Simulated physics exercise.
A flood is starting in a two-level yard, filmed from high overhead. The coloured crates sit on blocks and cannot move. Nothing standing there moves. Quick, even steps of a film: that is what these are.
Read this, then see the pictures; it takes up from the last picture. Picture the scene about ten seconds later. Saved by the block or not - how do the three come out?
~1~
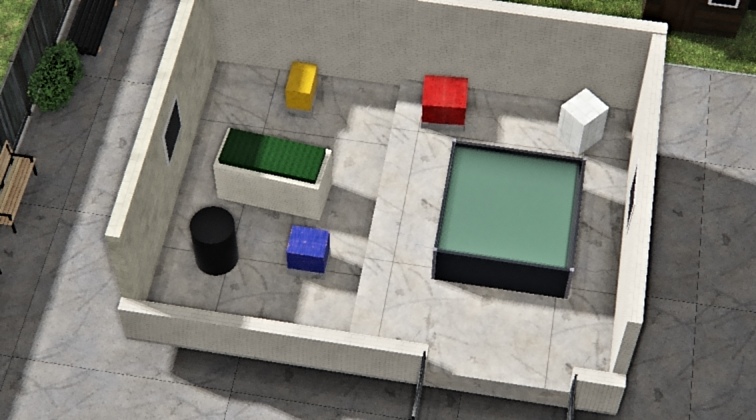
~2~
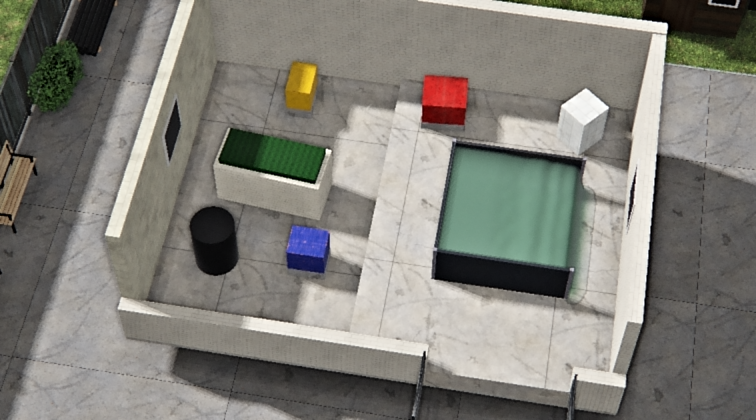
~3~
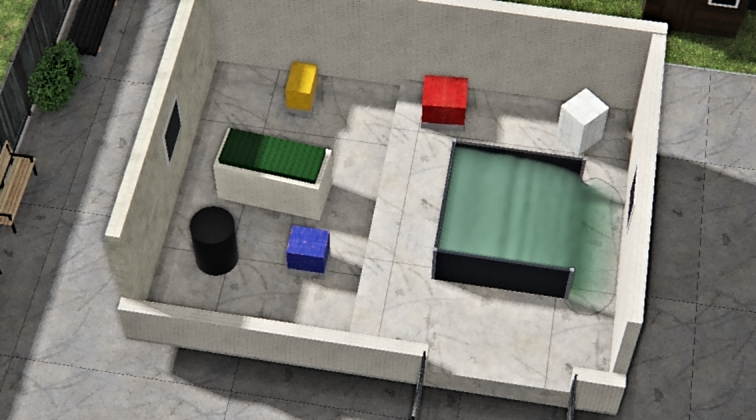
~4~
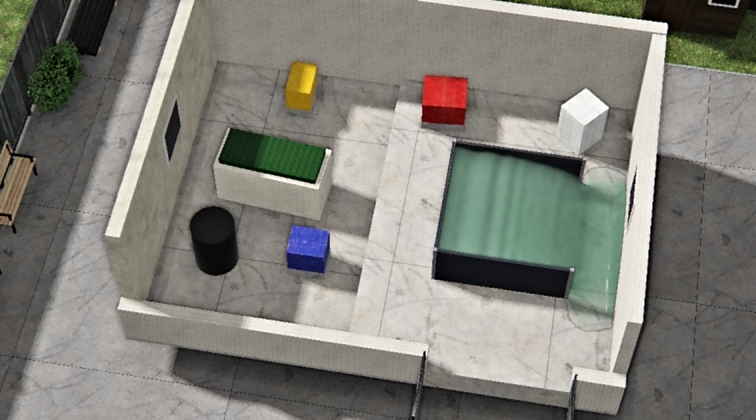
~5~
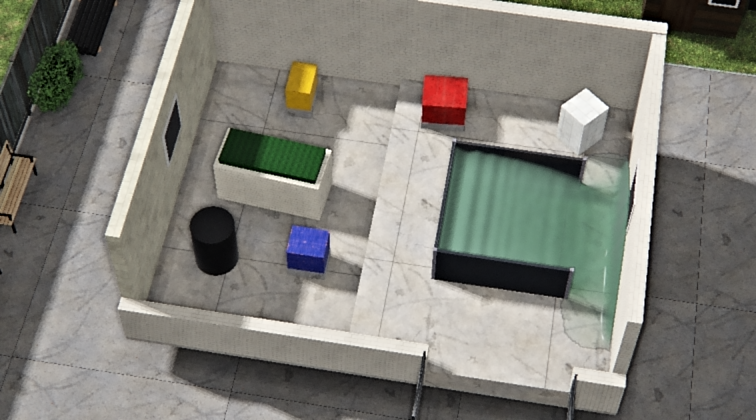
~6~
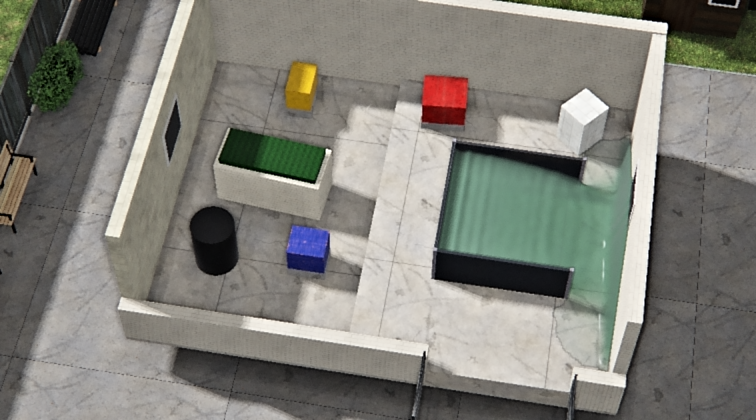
They come out like this: The red crate wet, the yellow crate dry, the blue crate dry.
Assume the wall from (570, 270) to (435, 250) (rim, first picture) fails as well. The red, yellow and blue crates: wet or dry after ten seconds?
Crate by crate: Red - left alone; yellow - left alone; blue - left alone.
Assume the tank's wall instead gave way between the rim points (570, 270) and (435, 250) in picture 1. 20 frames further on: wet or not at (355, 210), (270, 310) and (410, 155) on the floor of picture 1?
Taking them in turn, I get left untouched, then sodden, then left untouched.
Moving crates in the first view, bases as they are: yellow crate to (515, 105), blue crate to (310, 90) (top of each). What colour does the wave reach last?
Last: The blue crate.
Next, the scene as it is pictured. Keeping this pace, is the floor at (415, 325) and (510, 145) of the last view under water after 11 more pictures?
Unflooded; swamped.
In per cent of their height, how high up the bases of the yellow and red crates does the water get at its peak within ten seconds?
Roughly 60 percent, then 190 percent.
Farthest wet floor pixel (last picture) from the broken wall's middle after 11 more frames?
Best guess: Near (457, 92).
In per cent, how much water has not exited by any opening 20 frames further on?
My estimate is some 88 percent.
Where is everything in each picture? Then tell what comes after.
The tank at (511, 206) is whole and still, in the first frame.
Water pours out at (573, 231) and has run to (569, 301), in the second frame.
The front is at (592, 311), out from the gap at (572, 234), in the third frame.
Water pours out at (572, 235) and has run to (611, 322), in the fourth frame.
Water pours out at (572, 235) and has run to (609, 346), in the fifth frame.
Water pours out at (572, 235) and has run to a hidden place, in the sixth frame.
A moment on, water covers 15 % of the floor; the red crate not reached, the yellow crate not reached, the blue crate not reached.
Next, water covers 25 % of the floor; the red crate water round its plinth, the yellow crate not reached, the blue crate not reached.
Then, water covers 50 % of the floor; the red crate water round its plinth, the yellow crate water round its plinth, the blue crate not reached.
Later, water covers 90 % of the floor; the red crate water round its plinth, the yellow crate water round its plinth, the blue crate water round its plinth.
In the end, water covers 95 % of the floor; the red crate was topped, the yellow crate stayed above the water, the blue crate stayed above the water.
